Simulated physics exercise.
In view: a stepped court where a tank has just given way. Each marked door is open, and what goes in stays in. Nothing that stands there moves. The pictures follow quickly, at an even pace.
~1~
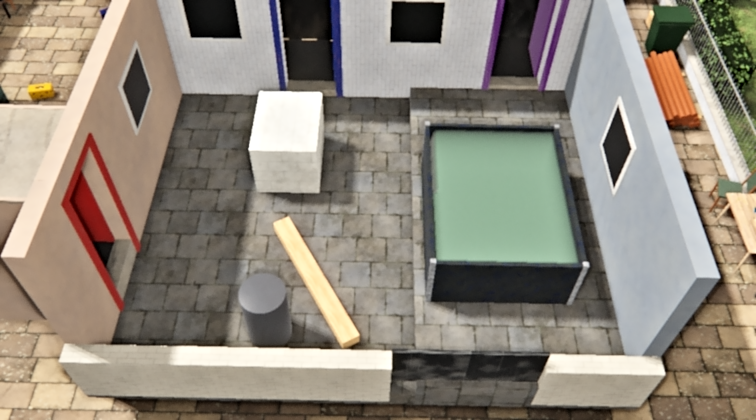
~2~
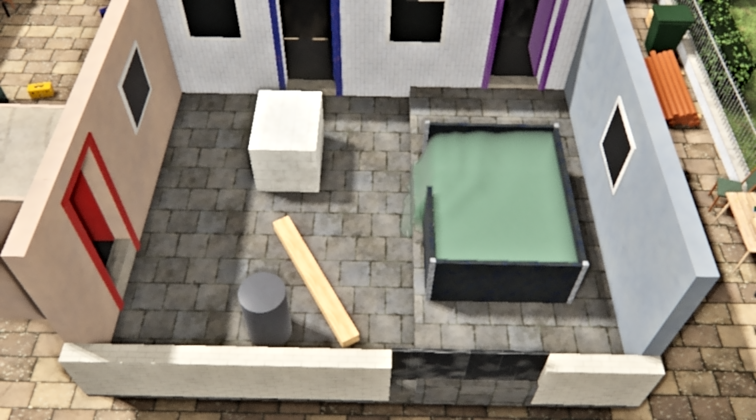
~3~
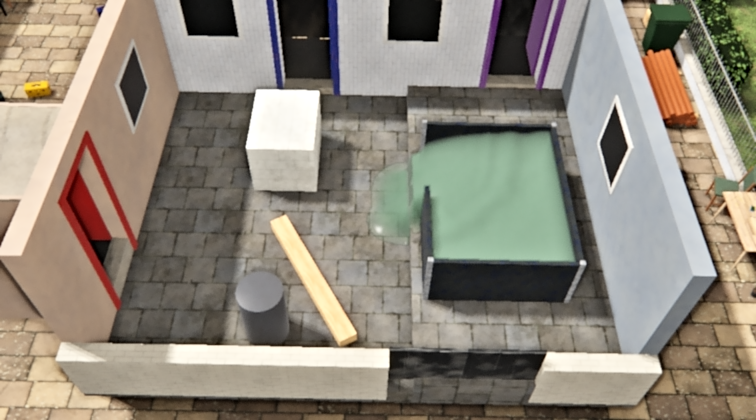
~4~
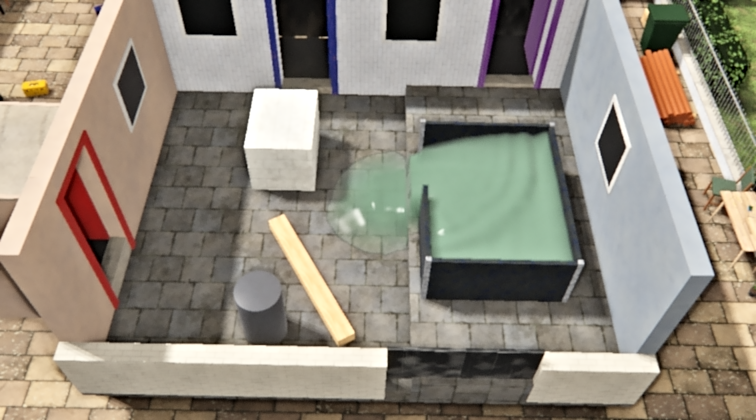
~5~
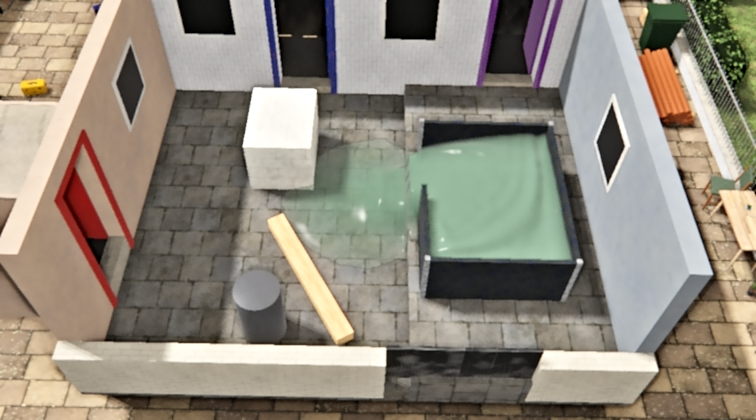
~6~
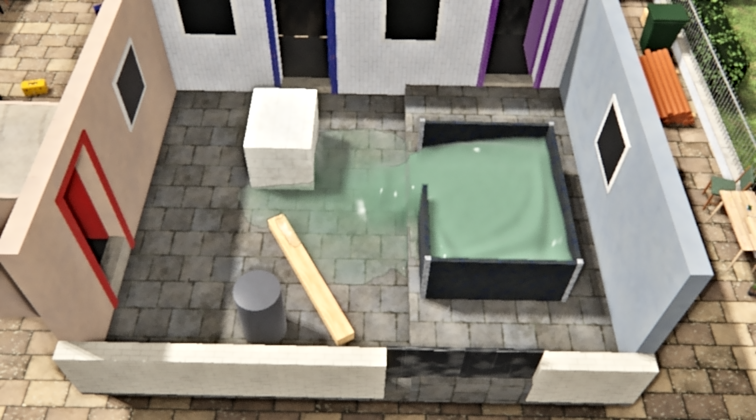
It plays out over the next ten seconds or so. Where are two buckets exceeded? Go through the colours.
In the end: The red door holds within the limit; the blue door floods; the purple door holds within the limit.
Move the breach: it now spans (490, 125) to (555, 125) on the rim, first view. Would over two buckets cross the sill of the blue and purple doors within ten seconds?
One by one: Blue door takes less; purple door floods.
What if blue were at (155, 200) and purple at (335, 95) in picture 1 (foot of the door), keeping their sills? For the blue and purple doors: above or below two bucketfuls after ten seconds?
One by one: Blue door passes that mark, purple door lets more in.
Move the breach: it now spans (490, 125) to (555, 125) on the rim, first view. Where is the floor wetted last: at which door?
That is the door marked red.
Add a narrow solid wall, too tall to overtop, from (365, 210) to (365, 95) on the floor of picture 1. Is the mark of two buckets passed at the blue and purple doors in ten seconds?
One by one: Blue door takes less, purple door passes that mark.
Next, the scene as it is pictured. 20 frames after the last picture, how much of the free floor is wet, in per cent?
Some 70 per cent.
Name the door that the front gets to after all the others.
Last comes the purple door.
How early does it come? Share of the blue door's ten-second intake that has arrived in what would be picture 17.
Close to 50 %.
A moment on, water covers 35 % of the floor; the red door not reached, the blue door under two buckets in, the purple door not reached.
Next, water covers 55 % of the floor; the red door wet at the sill, nothing in, the blue door far over two buckets in, the purple door not reached.
Then, water covers 70 % of the floor; the red door wet at the sill, nothing in, the blue door far over two buckets in, the purple door wet at the sill, nothing in.
Later, water covers 70 % of the floor; the red door wet at the sill, nothing in, the blue door far over two buckets in, the purple door wet at the sill, nothing in.
In the end, water covers 65 % of the floor; the red door wet at the sill, nothing in, the blue door far over two buckets in, the purple door wet at the sill, nothing in.
